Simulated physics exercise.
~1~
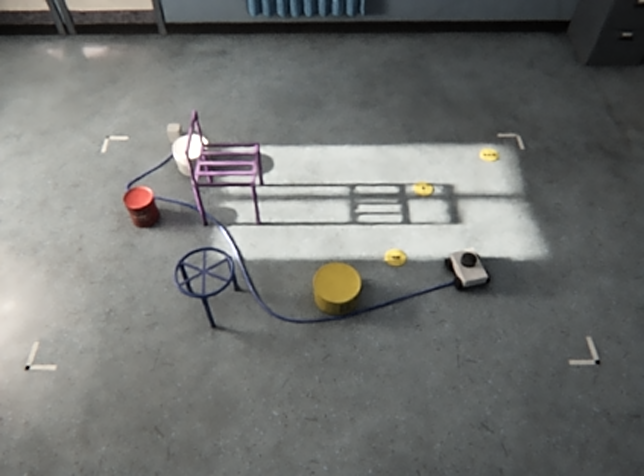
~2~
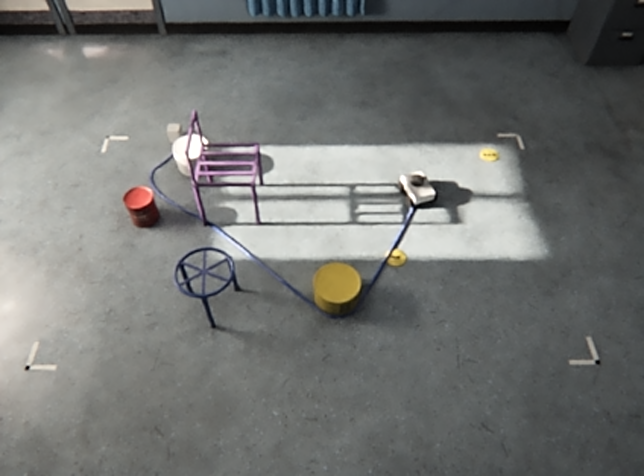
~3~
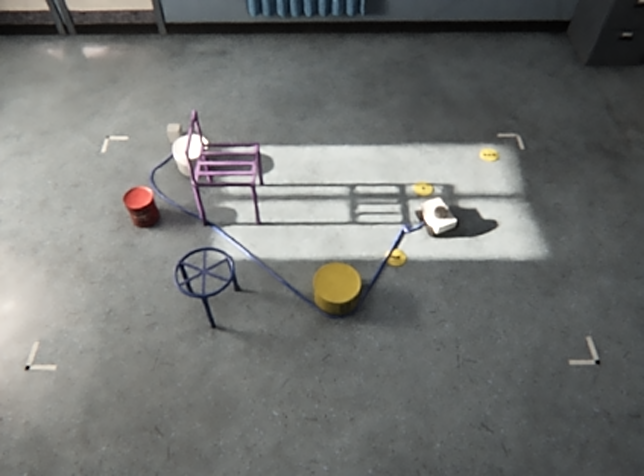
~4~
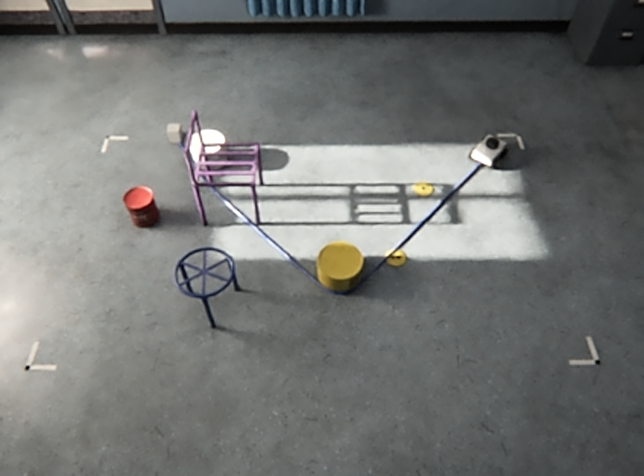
A small cart trailing a blue lead moved left and up into the bright patch, edged back down and right, then rolled to the upper right, the tightened lead shifting the yellow bin slightly upward and the white bucket rightward beneath the purple chair.
